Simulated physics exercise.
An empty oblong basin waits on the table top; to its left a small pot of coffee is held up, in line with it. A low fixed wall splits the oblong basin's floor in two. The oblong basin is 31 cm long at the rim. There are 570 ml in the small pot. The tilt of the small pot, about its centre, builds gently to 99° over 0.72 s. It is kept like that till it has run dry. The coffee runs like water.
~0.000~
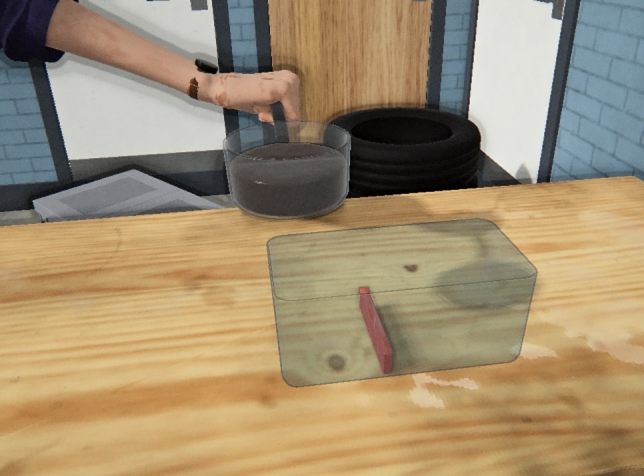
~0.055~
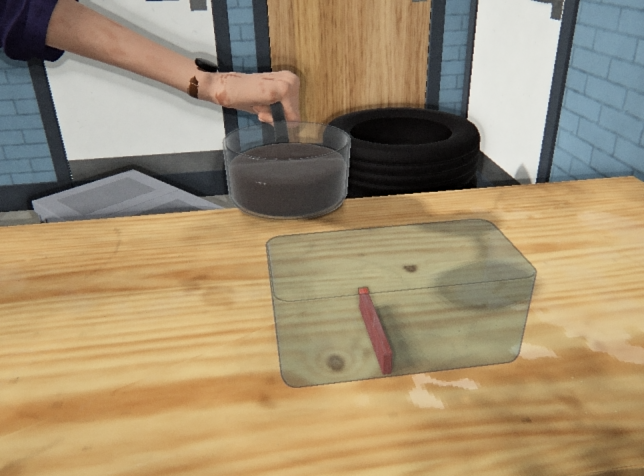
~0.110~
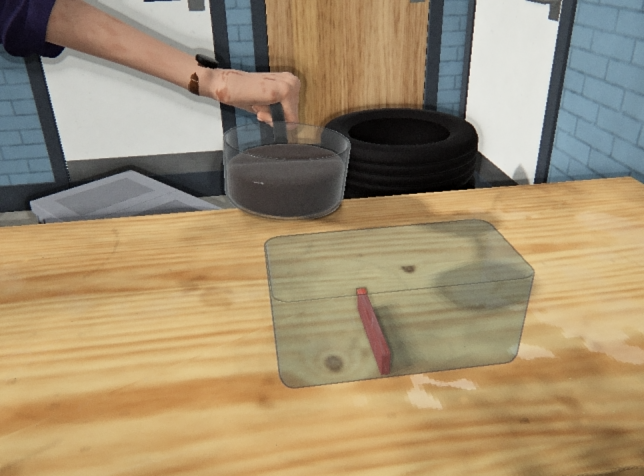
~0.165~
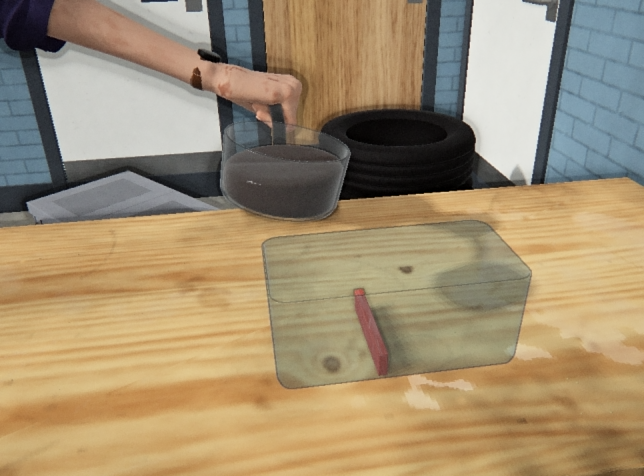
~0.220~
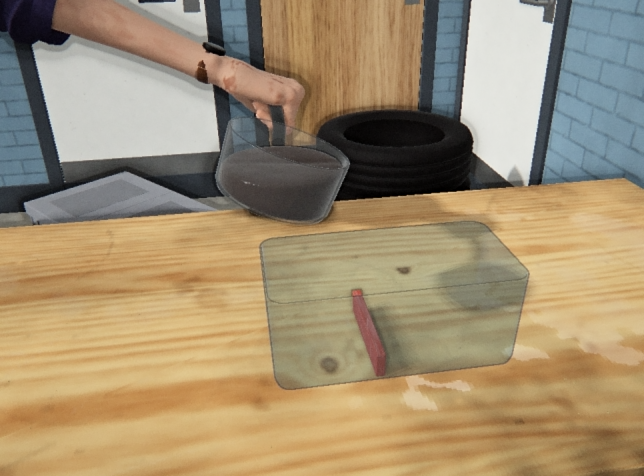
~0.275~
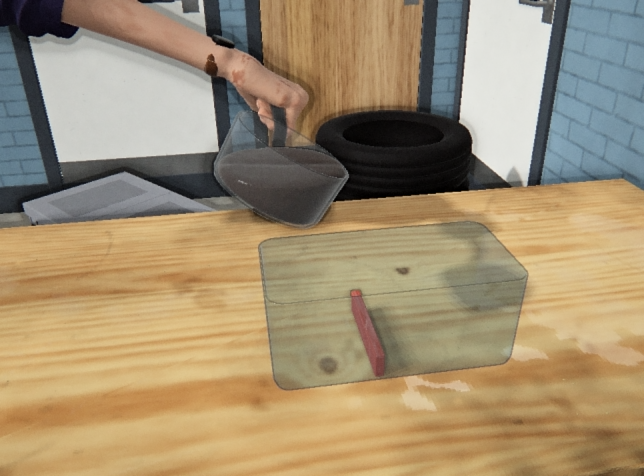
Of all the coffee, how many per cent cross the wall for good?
About 66 per cent.
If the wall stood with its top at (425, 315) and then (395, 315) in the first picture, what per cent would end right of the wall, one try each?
First 10, then 35 per cent.
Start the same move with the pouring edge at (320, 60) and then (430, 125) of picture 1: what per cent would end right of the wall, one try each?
In turn about 55 and 90 per cent.
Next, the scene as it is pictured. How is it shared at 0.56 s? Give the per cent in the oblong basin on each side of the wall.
Some 2 per cent left and 22 right.
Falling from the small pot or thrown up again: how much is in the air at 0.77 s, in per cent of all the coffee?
Some 8 per cent.
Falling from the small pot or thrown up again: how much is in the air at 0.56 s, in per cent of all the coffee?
About 40 per cent.
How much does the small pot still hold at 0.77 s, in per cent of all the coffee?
About 10 per cent.
By 0.56 s the tilt is 87° and 35 per cent is still to pour, 2 is left of the wall and 23 right of it.
By 0.77 s the tilt is 99° and 9 per cent is still to pour, 20 is left of the wall and 63 right of it.
By 0.98 s the tilt is 99° and 1 per cent is still to pour, 31 is left of the wall and 65 right of it.
By 1.22 s the tilt is 99° and 0 per cent is still to pour, 33 is left of the wall and 66 right of it.
At rest 34 per cent lies left of the wall, 66 right of it and 1 outside.
